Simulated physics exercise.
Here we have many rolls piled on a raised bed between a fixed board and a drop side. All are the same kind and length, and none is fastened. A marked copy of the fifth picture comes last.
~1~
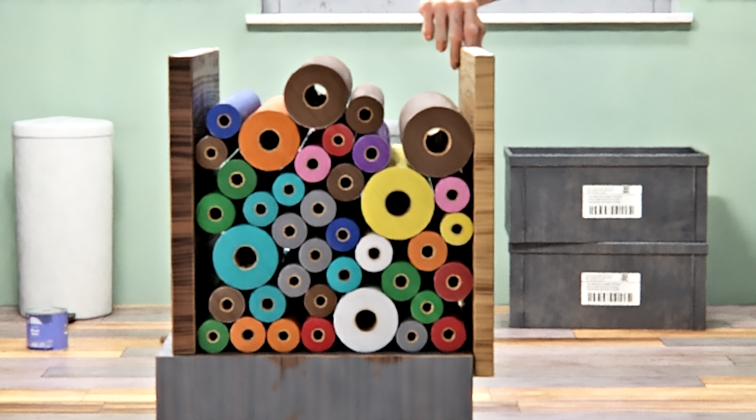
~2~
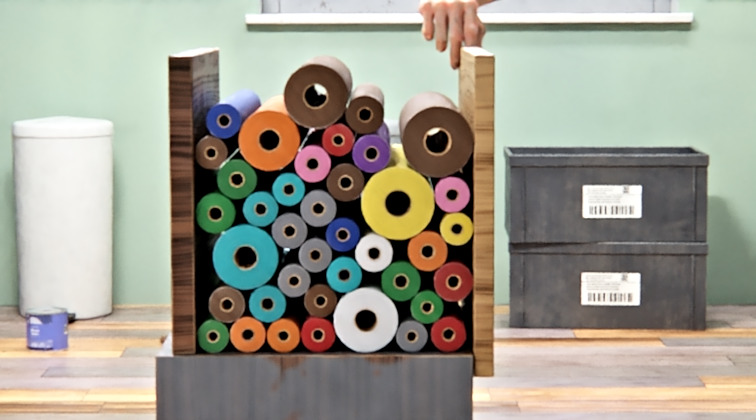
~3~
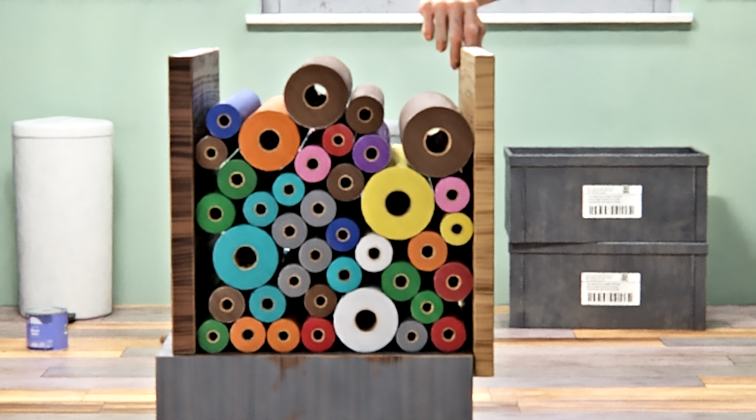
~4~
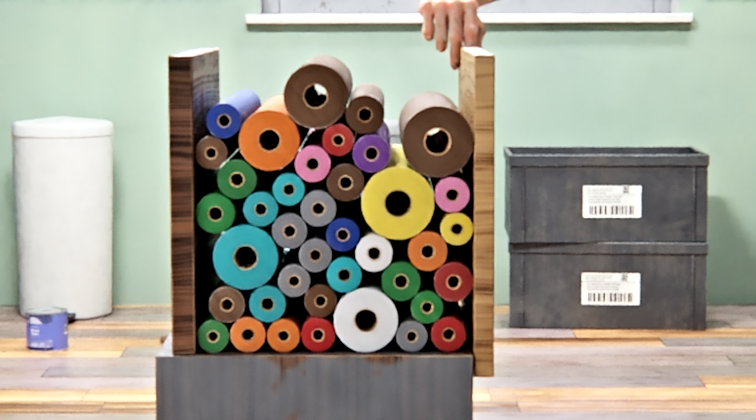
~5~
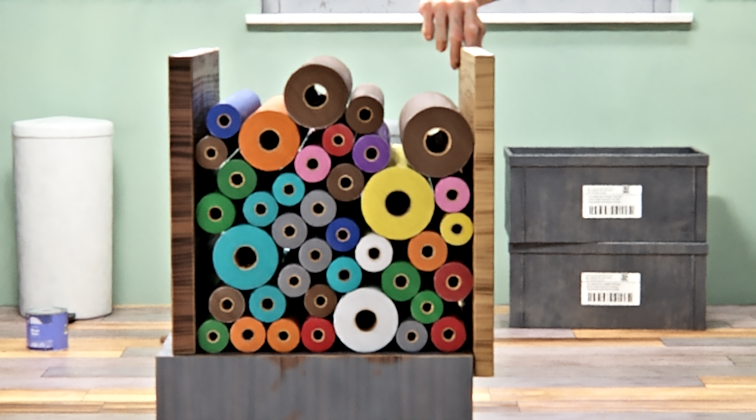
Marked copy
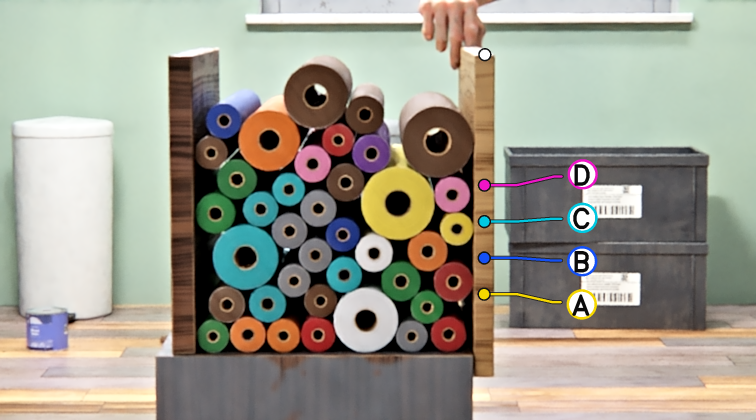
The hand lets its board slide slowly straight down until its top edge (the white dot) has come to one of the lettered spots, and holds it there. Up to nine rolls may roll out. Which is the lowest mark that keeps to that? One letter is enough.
The answer is mark A.
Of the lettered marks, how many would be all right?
The number is four.
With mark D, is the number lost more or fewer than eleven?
It loses fewer than eleven.
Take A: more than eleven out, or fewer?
At A, fewer than eleven.
On the marked copy, A at (484, 294); B at (484, 258); C at (484, 222); D at (484, 185); the white dot at (485, 55).
Taking A. A third of the way, top of the board (474, 154).
Two thirds of the way, top of the board (474, 263).
When it is over, top of the board (474, 293), about six out over the board.
As for the rest, B about five out over the board; C about four out over the board; D none out over the board.
